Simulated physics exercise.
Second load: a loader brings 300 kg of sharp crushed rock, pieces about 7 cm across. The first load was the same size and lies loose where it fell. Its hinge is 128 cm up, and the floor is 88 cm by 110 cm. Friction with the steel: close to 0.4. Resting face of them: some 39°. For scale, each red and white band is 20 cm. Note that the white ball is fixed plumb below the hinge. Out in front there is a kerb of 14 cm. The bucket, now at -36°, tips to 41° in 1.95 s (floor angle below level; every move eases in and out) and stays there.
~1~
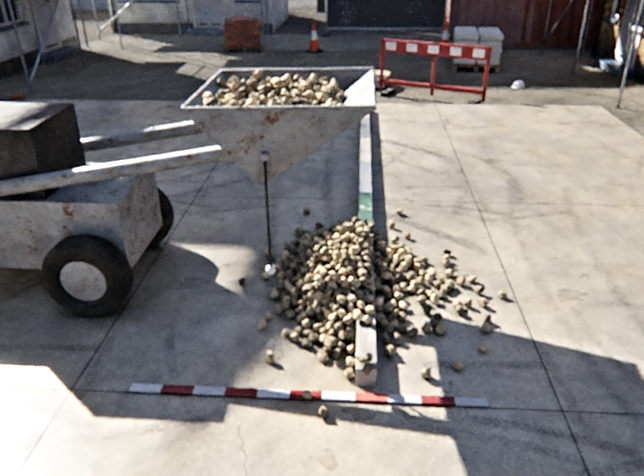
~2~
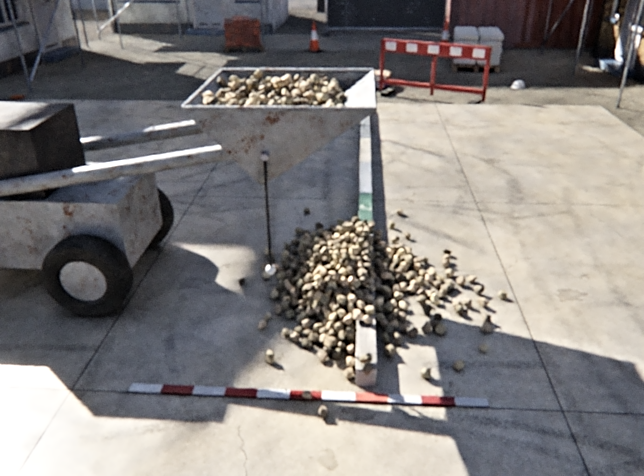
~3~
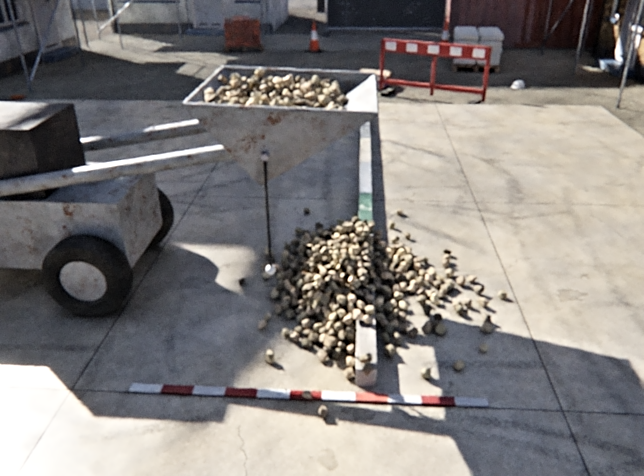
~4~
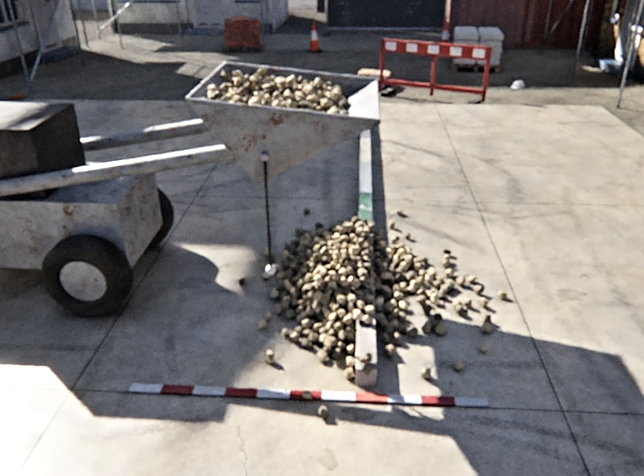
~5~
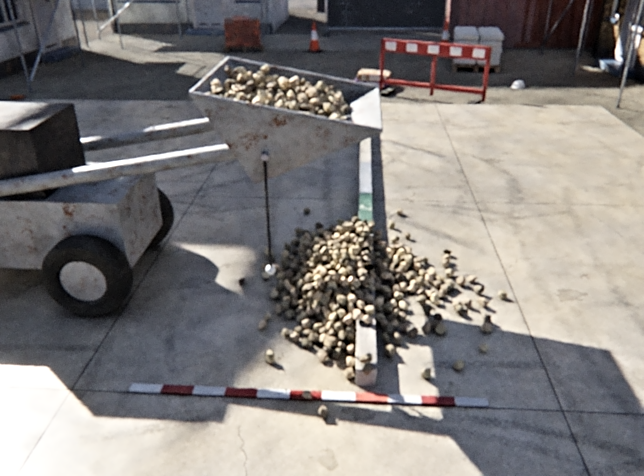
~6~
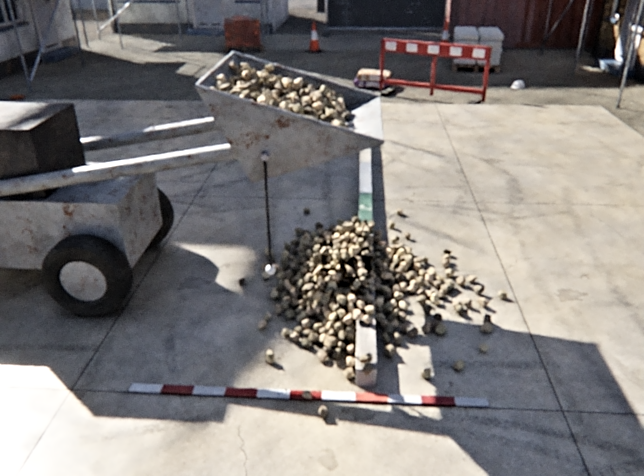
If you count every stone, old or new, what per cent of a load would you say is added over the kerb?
I would say about 94 per cent.
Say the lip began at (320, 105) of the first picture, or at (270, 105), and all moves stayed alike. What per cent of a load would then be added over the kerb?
The first would add some 35 per cent and the second some 0 per cent.
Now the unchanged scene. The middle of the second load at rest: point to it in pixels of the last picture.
Centre: Approx. (410, 272).
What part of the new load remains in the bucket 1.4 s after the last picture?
About 30 percent.
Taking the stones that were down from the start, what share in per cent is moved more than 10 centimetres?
5 %.
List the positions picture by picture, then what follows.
In the first picture, the bucket is at -36°, its lip at (376, 108); the top of the load is at (278, 83). The earlier load is highest near (351, 247), 30 cm above ground level, 82 % on this side of the kerb, 18 % over the kerb.
The second picture shows lip at (376, 109), floor tilted -35°, highest stones at (258, 81).
In the third picture, the bucket is at -33°, its lip at (378, 114); the top of the load is at (252, 79).
The fourth picture shows lip at (380, 121), floor tilted -29°, highest stones at (245, 77).
In the fifth picture, the bucket is at -24°, its lip at (383, 131); the top of the load is at (246, 74).
The sixth picture shows lip at (384, 143), floor tilted -19°, highest stones at (244, 70).
Then, 0.9 s after the last picture the floor is at 29°; in per cent of one load, 99 in the bucket, 83 on this side of the kerb, 18 over the kerb; the foremost stones are at (483, 307).
Then, 1.4 s after the last picture the floor is at 41°; in per cent of one load, 31 in the bucket, 108 on this side of the kerb, 61 over the kerb; the foremost stones are at (483, 307).
Then, 1.8 s after the last picture the floor is at 41°; in per cent of one load, 1 in the bucket, 99 on this side of the kerb, 100 over the kerb; the foremost stones are at (489, 277).
Then, 4.3 s after the last picture the floor is at 41°; in per cent of one load, 0 in the bucket, 88 on this side of the kerb, 112 over the kerb; the foremost stones are at (510, 268). Net gain over the kerb, 94.
